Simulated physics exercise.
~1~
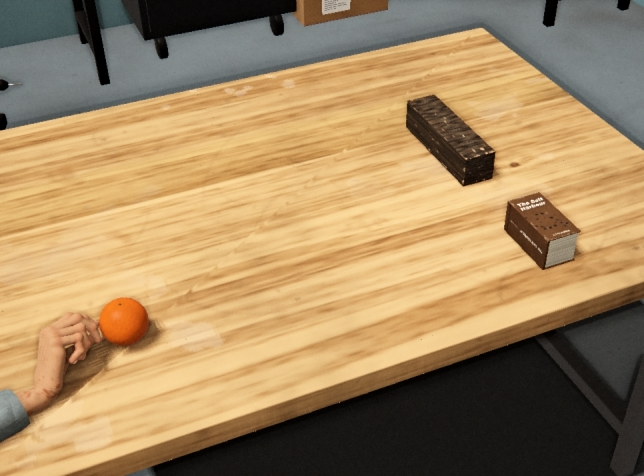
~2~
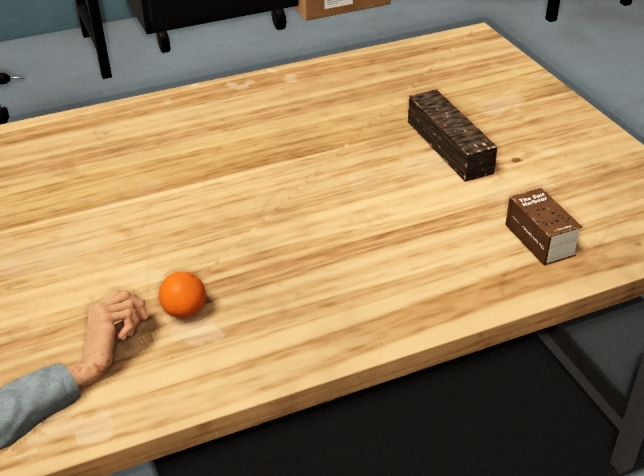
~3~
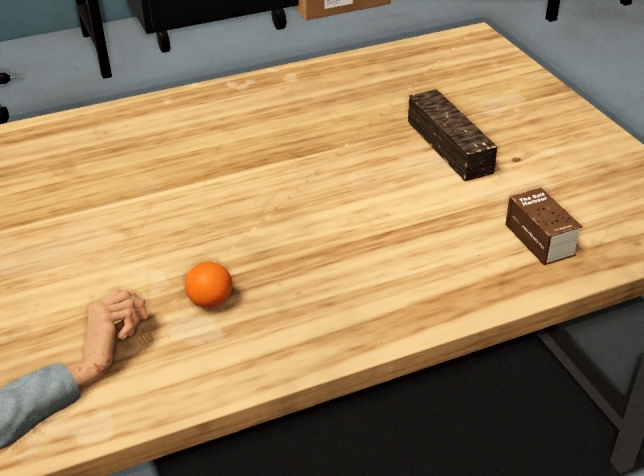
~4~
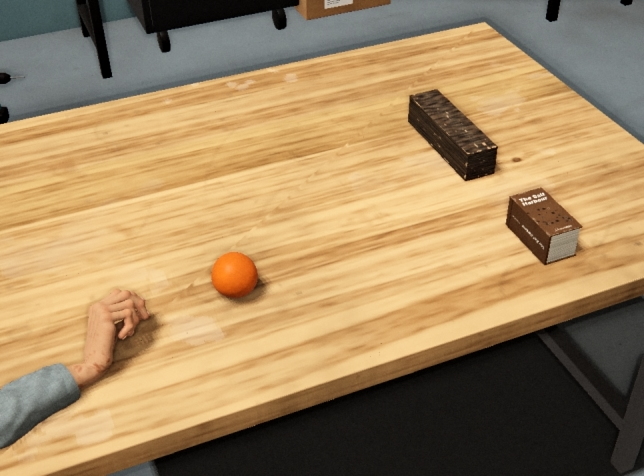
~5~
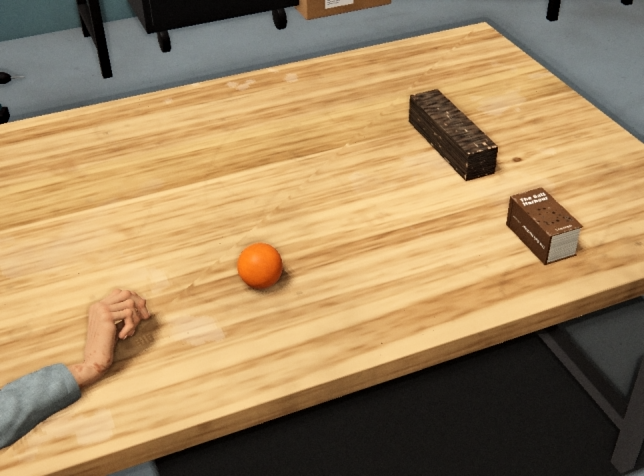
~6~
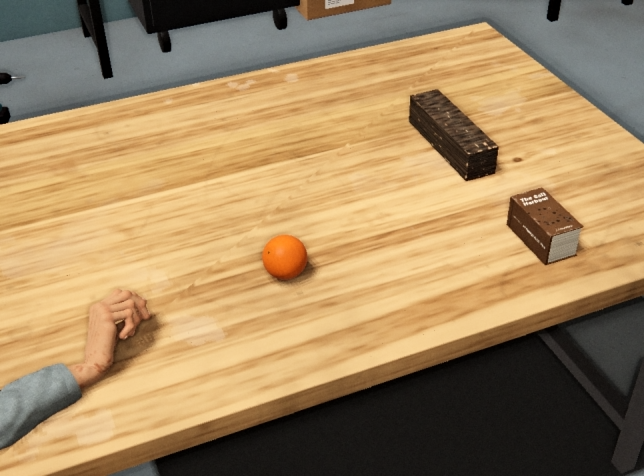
On a light wooden table, a hand at the lower left touches an orange, with a long black block and a brown book standing apart on the right. The hand sends the orange rolling and then stays still, while the orange moves steadily rightward and slightly away across the bare wood.
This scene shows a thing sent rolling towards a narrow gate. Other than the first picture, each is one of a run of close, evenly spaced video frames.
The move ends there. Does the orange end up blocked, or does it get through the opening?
Most likely it succeeds in getting past.
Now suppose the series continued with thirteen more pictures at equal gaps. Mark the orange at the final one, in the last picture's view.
(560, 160).
Then, 0.40 s past the last view, orange heading on near (499, 178).
Then, 0.90 s past the last view, orange heading on.
Finally, the orange rolls through.
